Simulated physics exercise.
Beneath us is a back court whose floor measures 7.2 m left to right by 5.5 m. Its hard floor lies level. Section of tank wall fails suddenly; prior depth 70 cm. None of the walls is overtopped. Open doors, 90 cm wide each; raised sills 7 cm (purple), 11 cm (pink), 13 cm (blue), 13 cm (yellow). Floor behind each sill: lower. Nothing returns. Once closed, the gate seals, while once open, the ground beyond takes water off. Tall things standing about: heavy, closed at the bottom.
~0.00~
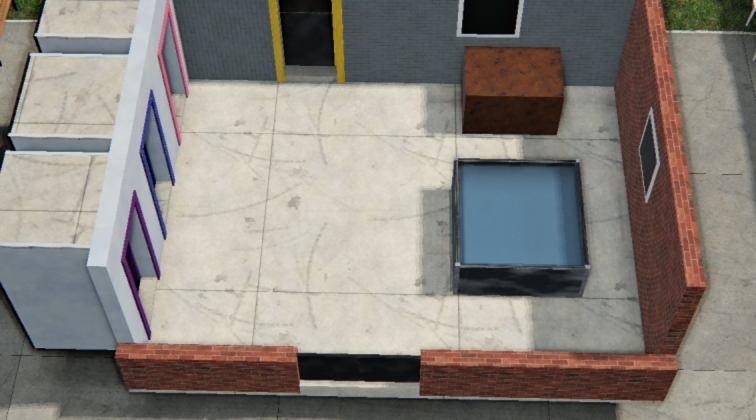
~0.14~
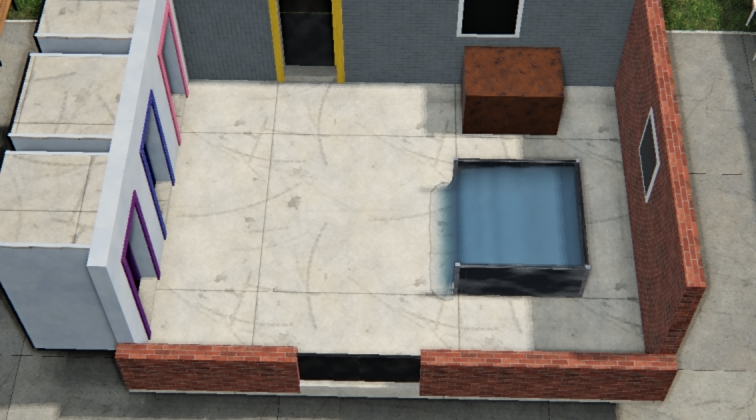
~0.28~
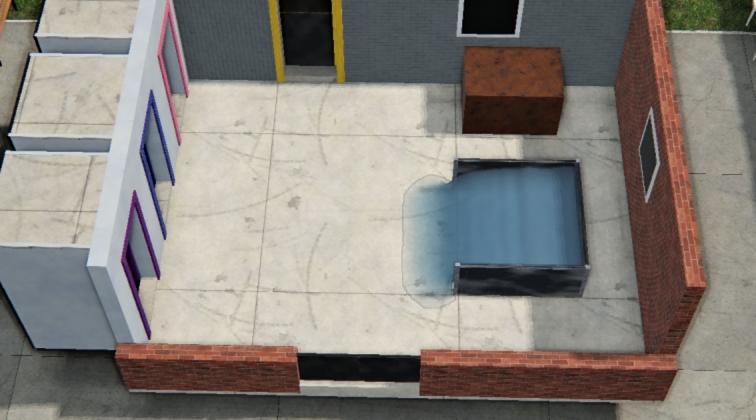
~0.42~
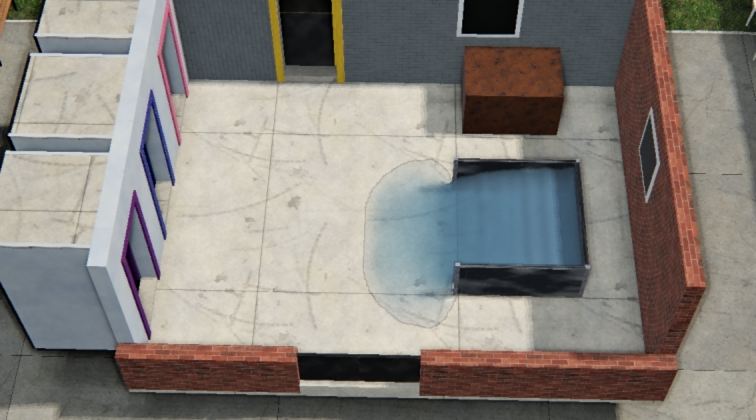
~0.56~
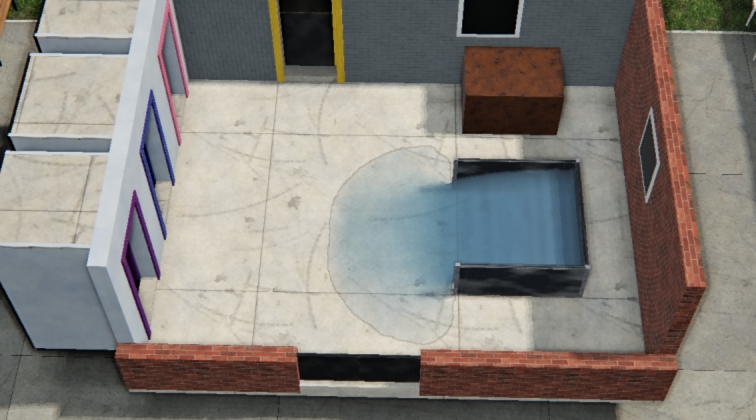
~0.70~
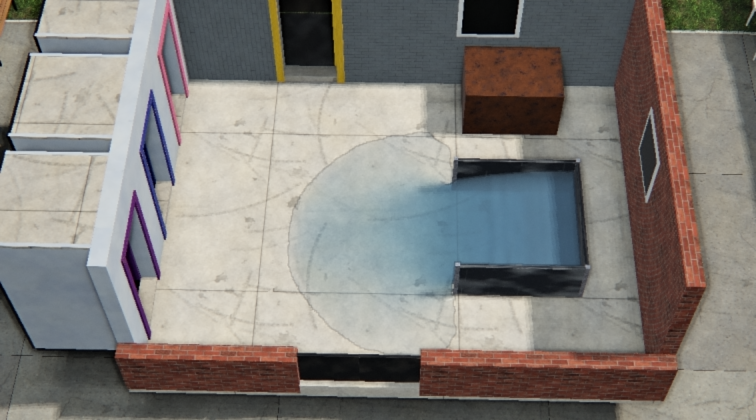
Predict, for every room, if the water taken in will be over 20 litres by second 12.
Prediction: For the purple door, over 20 litres; for the pink door, over 20 litres; for the blue door, over 20 litres; for the yellow door, not over 20 litres.
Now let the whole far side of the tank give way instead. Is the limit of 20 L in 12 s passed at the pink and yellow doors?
Short answer, against that limit: Pink overshoots, yellow is fine.
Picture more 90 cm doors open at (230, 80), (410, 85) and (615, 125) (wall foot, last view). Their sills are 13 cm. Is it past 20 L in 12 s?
In turn: Beyond it, short of it, short of it.
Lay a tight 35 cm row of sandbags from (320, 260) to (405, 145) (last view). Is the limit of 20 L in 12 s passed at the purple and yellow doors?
At the purple door the limit is exceeded, and at the yellow door it is not reached.
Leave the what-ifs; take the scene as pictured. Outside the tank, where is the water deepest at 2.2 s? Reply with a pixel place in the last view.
Roughly at pixel (147, 355).
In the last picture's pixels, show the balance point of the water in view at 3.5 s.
About (295, 224).
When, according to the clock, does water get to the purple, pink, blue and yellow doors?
Arrival times: Purple 1.4 seconds, pink 2.0 seconds, blue 1.2 seconds, yellow 1.8 seconds.
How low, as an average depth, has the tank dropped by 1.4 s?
Mean depth: Some 31 cm.
After 1.4 s water covers 55 % of the floor and is deepest (26 cm) near (446, 266); purple door not reached, pink door not reached, blue door 18 cm at the sill, 0 L in, yellow door not reached.
After 2.2 s water covers 65 % of the floor and is deepest (36 cm) near (147, 355); purple door 22 cm at the sill, 38 L in, pink door 17 cm at the sill, 0 L in, blue door 28 cm at the sill, 51 L in, yellow door 10 cm at the sill, 0 L in.
After 3.5 s water covers 65 % of the floor and is deepest (24 cm) near (185, 114); purple door 22 cm at the sill, 154 L in, pink door 20 cm at the sill, 28 L in, blue door 18 cm at the sill, 111 L in, yellow door 7 cm at the sill, 0 L in.
After 7.0 s water covers 75 % of the floor and is deepest (13 cm) near (444, 85); purple door 7 cm at the sill, 234 L in, pink door 9 cm at the sill, 58 L in, blue door 8 cm at the sill, 120 L in, yellow door 9 cm at the sill, 0 L in.
After 12.0 s water covers 95 % of the floor and is deepest (10 cm) near (562, 87); purple door 4 cm at the sill, 235 L in, pink door 5 cm at the sill, 58 L in, blue door 5 cm at the sill, 120 L in, yellow door 7 cm at the sill, 0 L in.
